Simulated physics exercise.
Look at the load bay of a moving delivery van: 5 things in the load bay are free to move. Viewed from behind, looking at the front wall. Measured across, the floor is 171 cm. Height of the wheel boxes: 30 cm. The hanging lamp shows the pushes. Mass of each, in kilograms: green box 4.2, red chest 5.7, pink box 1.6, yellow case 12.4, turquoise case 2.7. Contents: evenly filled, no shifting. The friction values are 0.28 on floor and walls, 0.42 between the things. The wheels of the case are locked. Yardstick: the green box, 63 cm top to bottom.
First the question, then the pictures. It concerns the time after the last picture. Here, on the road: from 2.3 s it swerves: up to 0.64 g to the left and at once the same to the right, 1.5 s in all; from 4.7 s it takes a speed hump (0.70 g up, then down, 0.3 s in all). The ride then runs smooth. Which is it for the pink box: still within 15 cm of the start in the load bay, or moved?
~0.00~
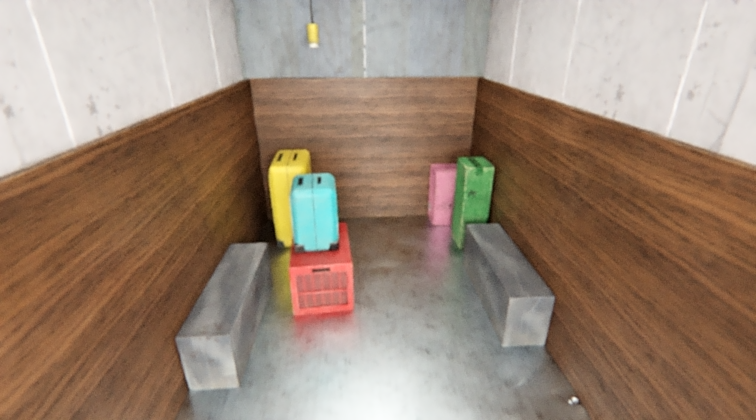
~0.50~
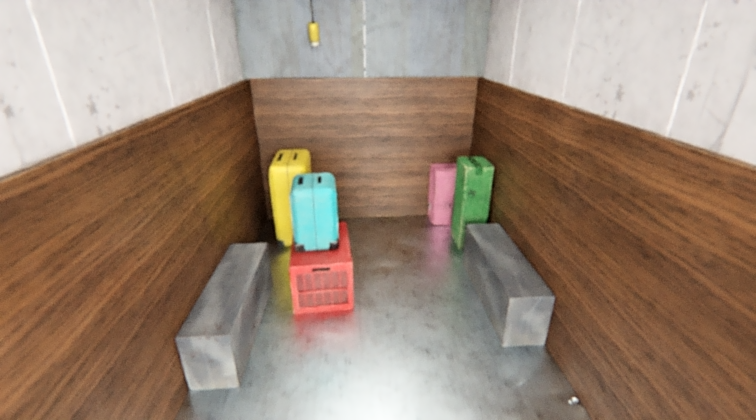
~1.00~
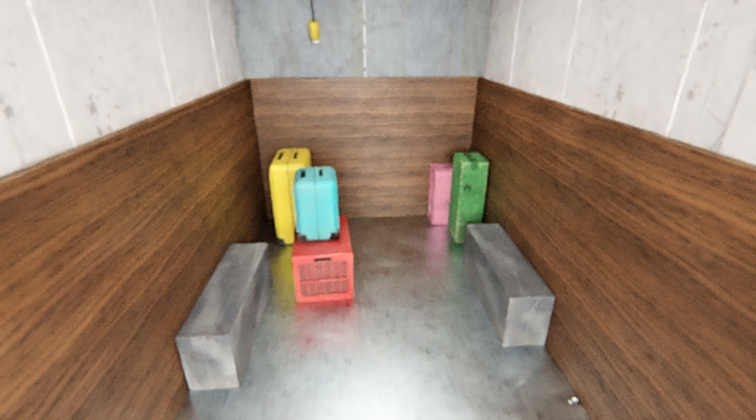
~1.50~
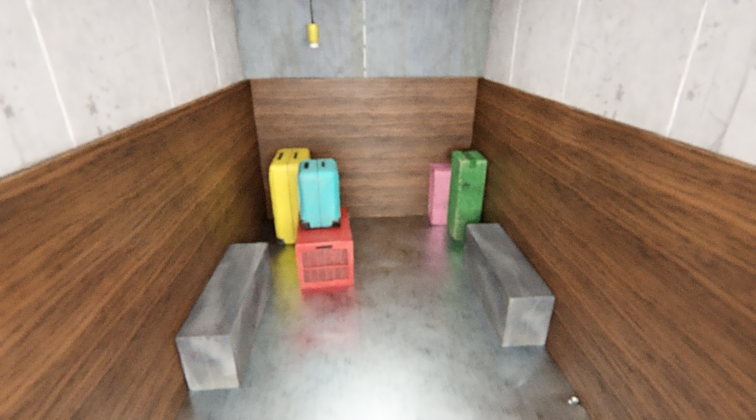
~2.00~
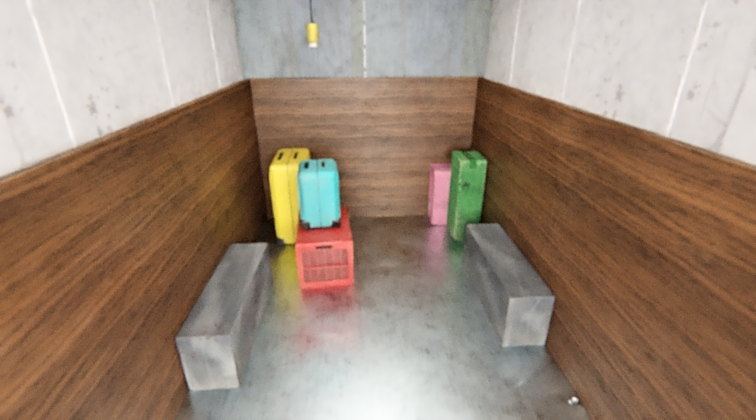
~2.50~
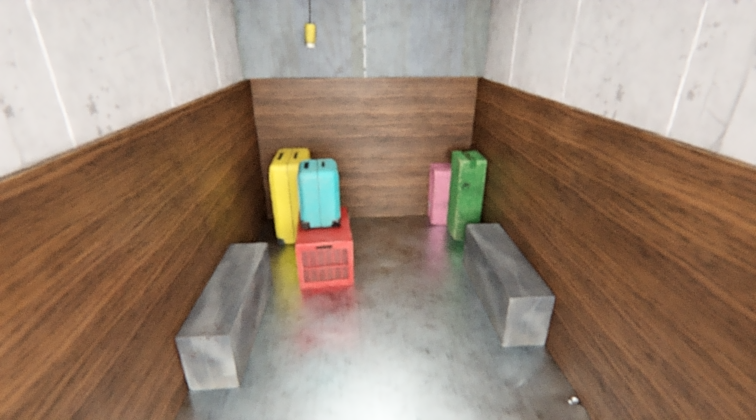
Outcome for the pink box: Not displaced.
After 3.00 s, load feels 0.09 g left; pink box moved 25 cm near (418, 195); turquoise case moved 40 cm; red chest moved 33 cm.
After 3.60 s, load feels 0.34 g right; pink box moved 18 cm near (426, 195); turquoise case moved 35 cm; red chest moved 28 cm.
In the end (5.5 s), not toppled but over 15 cm from the start, red chest, yellow case and turquoise case; the other 2 under 15 cm from the start. In the last view, pink box near (450, 194).
